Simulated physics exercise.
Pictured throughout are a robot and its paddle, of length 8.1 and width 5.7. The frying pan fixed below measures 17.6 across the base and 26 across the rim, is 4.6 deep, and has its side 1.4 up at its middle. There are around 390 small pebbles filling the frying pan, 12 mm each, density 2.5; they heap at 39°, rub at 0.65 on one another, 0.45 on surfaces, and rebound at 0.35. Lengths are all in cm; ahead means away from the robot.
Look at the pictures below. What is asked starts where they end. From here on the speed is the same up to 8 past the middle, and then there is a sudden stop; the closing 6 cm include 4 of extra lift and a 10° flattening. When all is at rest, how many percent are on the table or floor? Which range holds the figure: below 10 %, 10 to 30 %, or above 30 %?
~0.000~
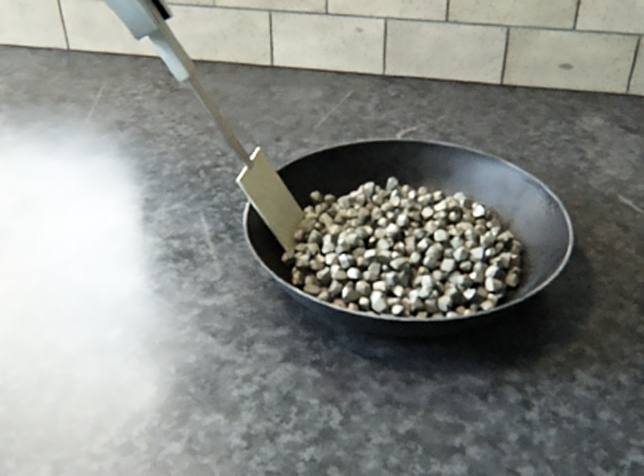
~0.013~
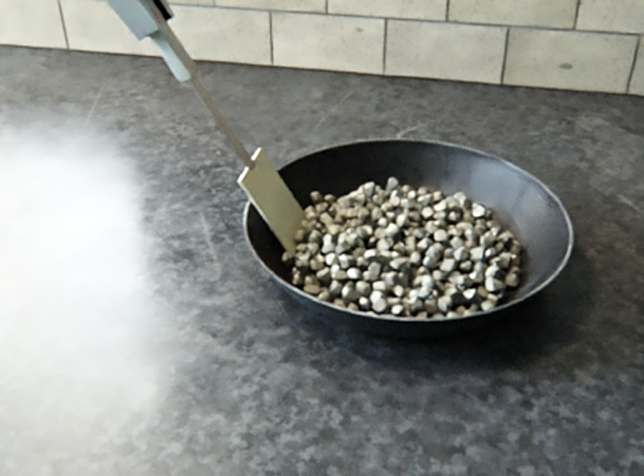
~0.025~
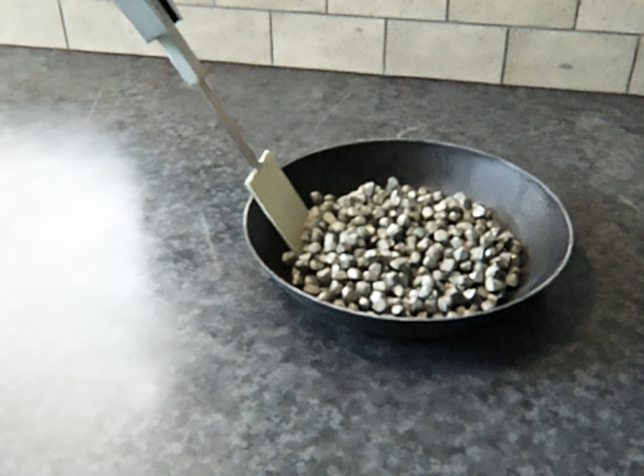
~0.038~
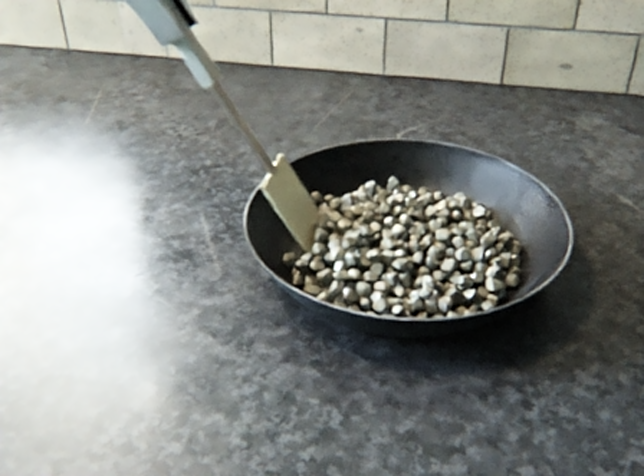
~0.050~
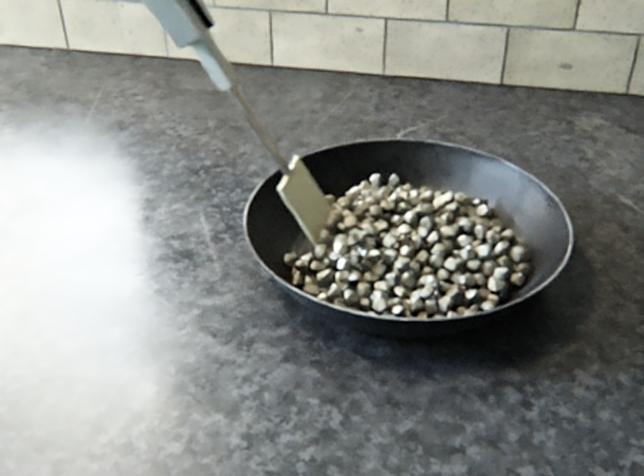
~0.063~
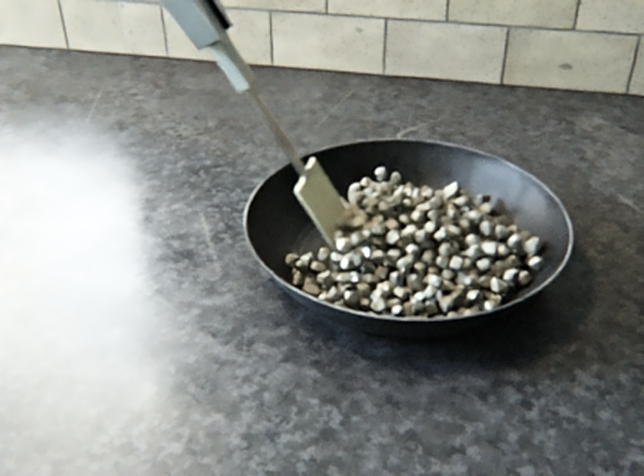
The figure lies within 10 to 30 %.
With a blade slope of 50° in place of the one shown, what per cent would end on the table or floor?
I'd expect near 15 percent then.
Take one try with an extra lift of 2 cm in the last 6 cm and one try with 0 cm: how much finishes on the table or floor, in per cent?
Close to 15 and 10 percent respectively.
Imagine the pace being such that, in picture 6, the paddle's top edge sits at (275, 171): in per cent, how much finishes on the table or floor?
Share: Roughly 5 %.
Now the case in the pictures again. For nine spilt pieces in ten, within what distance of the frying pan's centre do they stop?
That works out to near 40 cm.
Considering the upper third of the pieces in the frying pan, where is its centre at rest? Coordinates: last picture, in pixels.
Around (509, 240).
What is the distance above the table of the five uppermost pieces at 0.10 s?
Somewhere near 6 cm, I'd say.
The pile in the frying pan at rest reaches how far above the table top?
Some 5.5 cm above the table.
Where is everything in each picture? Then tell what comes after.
In the first picture, the paddle top edge at (248, 163), sloping 59°; upper third of the load around (391, 235), from x 290 to 515, top at y 185; 390 in the frying pan.
In the second picture, the paddle top edge at (250, 164), sloping 59°; upper third of the load around (392, 235), from x 290 to 515, top at y 185.
In the third picture, the paddle top edge at (257, 166), sloping 59°; upper third of the load around (390, 234), from x 290 to 515, top at y 185.
In the fourth picture, the paddle top edge at (272, 170), sloping 59°; upper third of the load around (390, 233), from x 290 to 515, top at y 185.
In the fifth picture, the paddle top edge at (288, 172), sloping 59°; upper third of the load around (396, 230), from x 290 to 525, top at y 180.
In the sixth picture, the paddle top edge at (305, 174), sloping 59°; upper third of the load around (406, 228), from x 290 to 535, top at y 175; 390 in the frying pan.
After 0.10 s, sloping 59°, highest piece 7 above the table; 390 in the frying pan.
After 0.13 s, sloping 56°, highest piece 7 above the table; 389 in the frying pan, 1 on the blade or in flight.
After 0.35 s, sloping 49°, highest piece 9 above the table; 338 in the frying pan, 31 on the table or floor, 21 on the blade or in flight.
After 1.40 s, sloping 49°, highest piece 5 above the table; 337 in the frying pan, 53 on the table or floor.
In the end, 337 in the frying pan, 53 on the table or floor. That is 14 % on the table or floor.
